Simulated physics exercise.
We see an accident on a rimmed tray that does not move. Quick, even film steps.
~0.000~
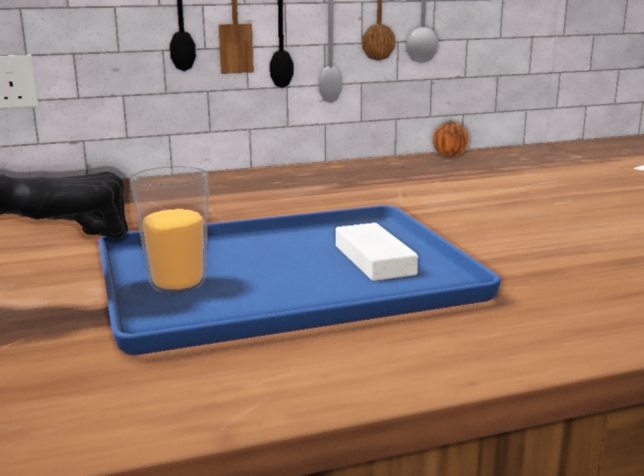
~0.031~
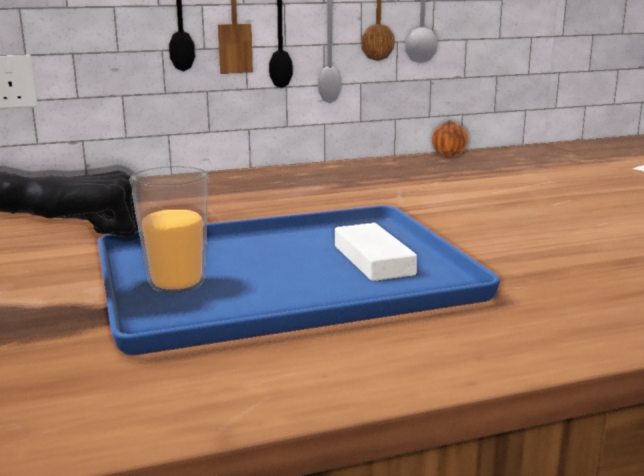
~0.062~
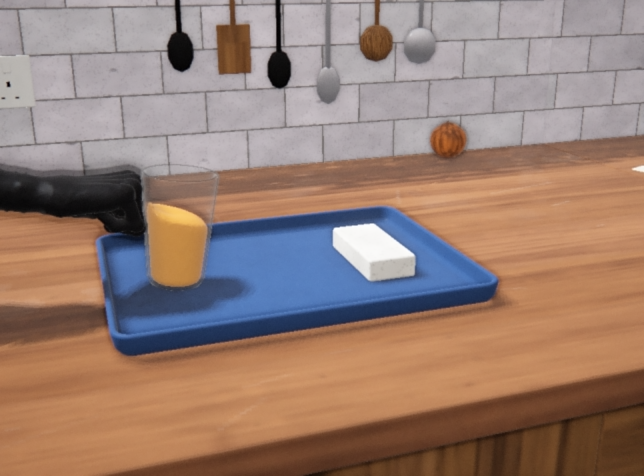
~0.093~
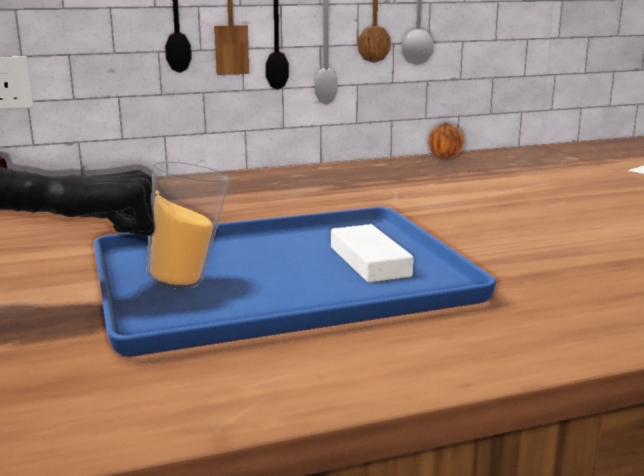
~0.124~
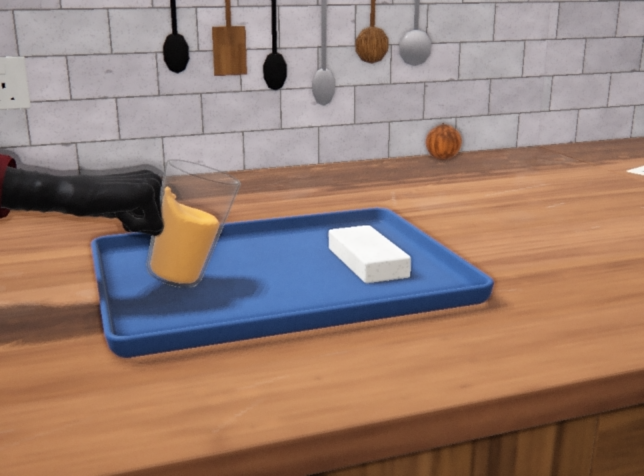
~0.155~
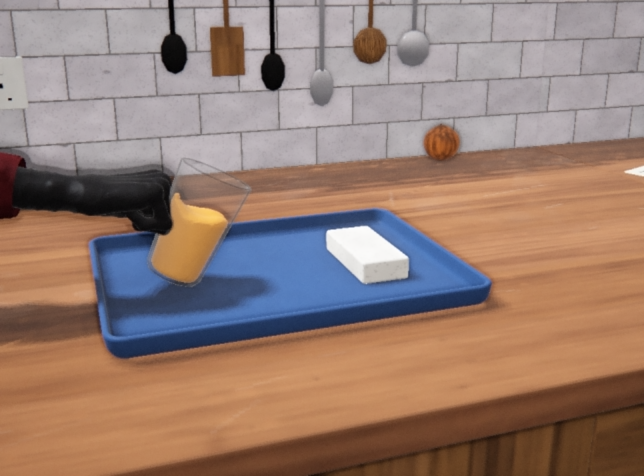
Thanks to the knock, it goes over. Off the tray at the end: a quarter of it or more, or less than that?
Spill: Under a quarter.
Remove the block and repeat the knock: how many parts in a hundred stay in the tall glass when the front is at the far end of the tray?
About 60 percent.
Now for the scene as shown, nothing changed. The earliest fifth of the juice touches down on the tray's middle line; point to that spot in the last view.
Roughly at (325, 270).
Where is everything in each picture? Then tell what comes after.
In the first frame, it leans 0°; its right rim is at (206, 174); the juice meets the walls at (142, 221) and (202, 215); the tray's far rim is at (439, 239); a block is fixed to the tray further along.
In the second frame, it leans 0°; its right rim is at (205, 174); the juice meets the walls at (141, 221) and (201, 215).
In the third frame, it leans 6°; its right rim is at (216, 176); the juice meets the walls at (148, 204) and (200, 217).
In the fourth frame, it leans 13°; its right rim is at (227, 178); the juice meets the walls at (155, 191) and (211, 219).
In the fifth frame, it leans 20°; its right rim is at (237, 183); the juice meets the walls at (162, 204) and (218, 218).
In the sixth frame, it leans 27°; its right rim is at (247, 188); the juice meets the walls at (164, 216) and (226, 215).
A moment on, the tall glass lies on its side and 100 per cent is in the glass, 0 on the tray and 0 above or beyond its rim.
Next, the tall glass lies on its side and 61 per cent is in the glass, 29 on the tray and 10 above or beyond its rim.
Then the tall glass lies on its side and 32 per cent is in the glass, 55 on the tray and 12 above or beyond its rim.
Later the tall glass lies on its side and 18 per cent is in the glass, 79 on the tray and 4 above or beyond its rim.
At rest 97 per cent is held by tray and glass, 3 is off the tray.
